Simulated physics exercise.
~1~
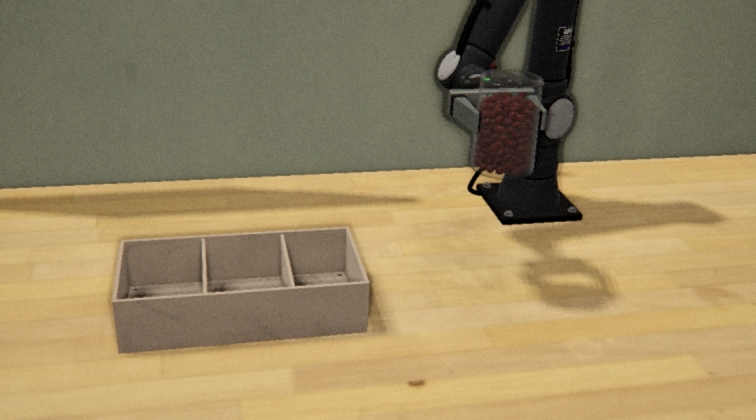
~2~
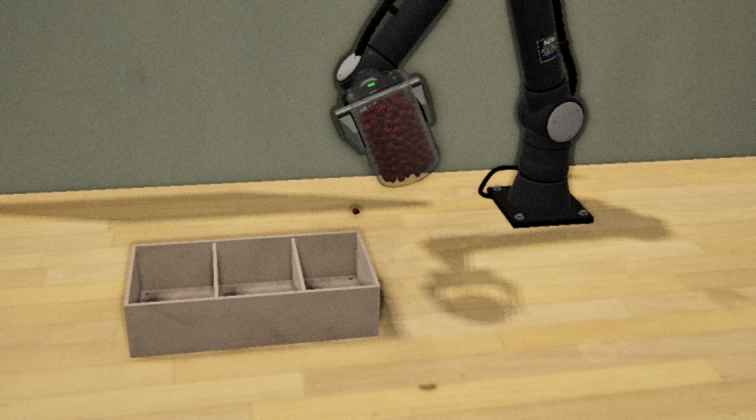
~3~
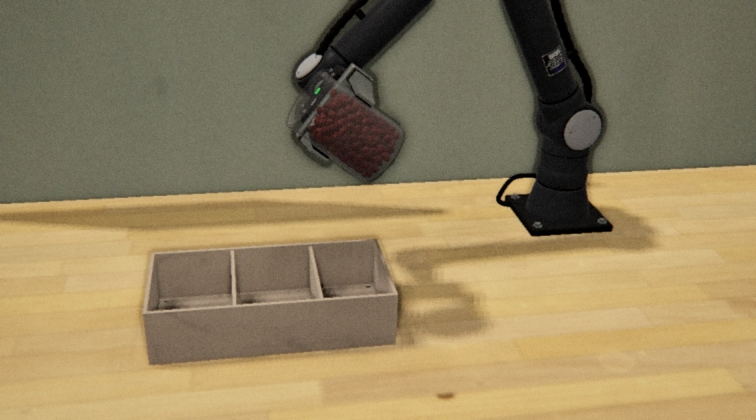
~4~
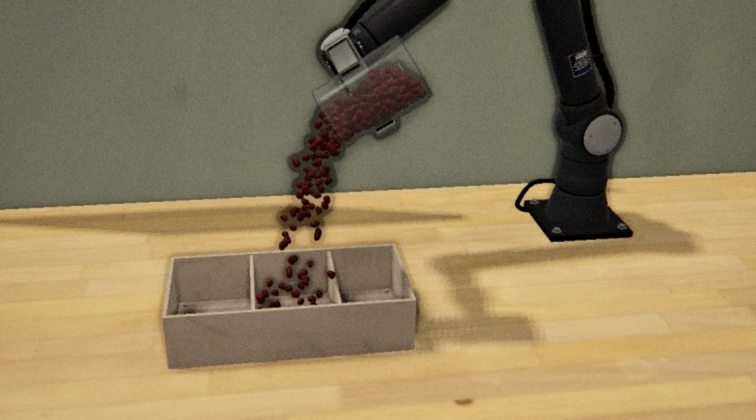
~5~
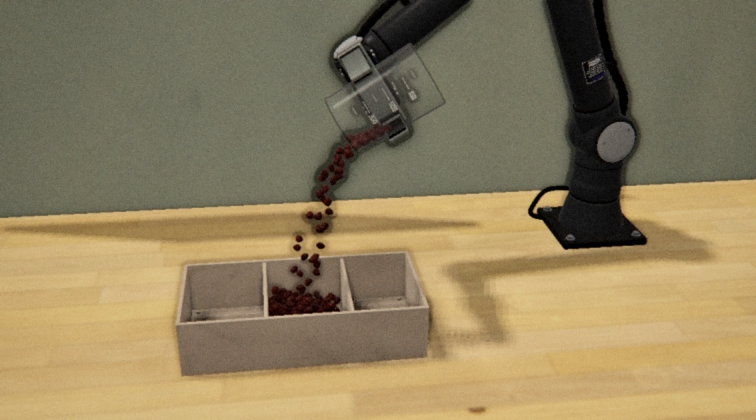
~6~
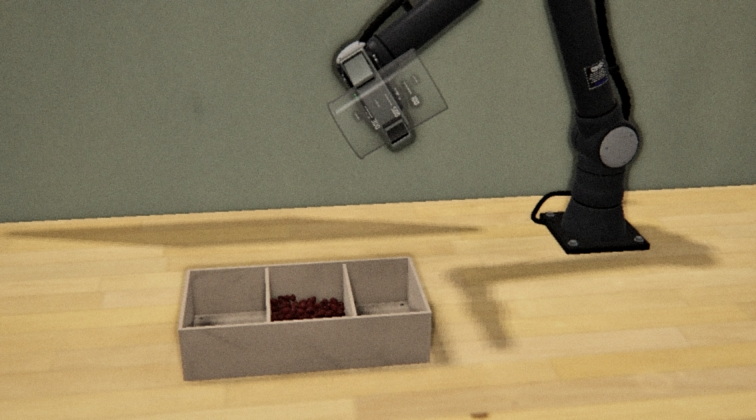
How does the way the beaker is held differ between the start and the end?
At the start the robot arm holds the beaker upright, and at the end it holds the beaker upside down.
A black robot arm carries a clear beaker left and pours its dark red beans into the box's middle part.
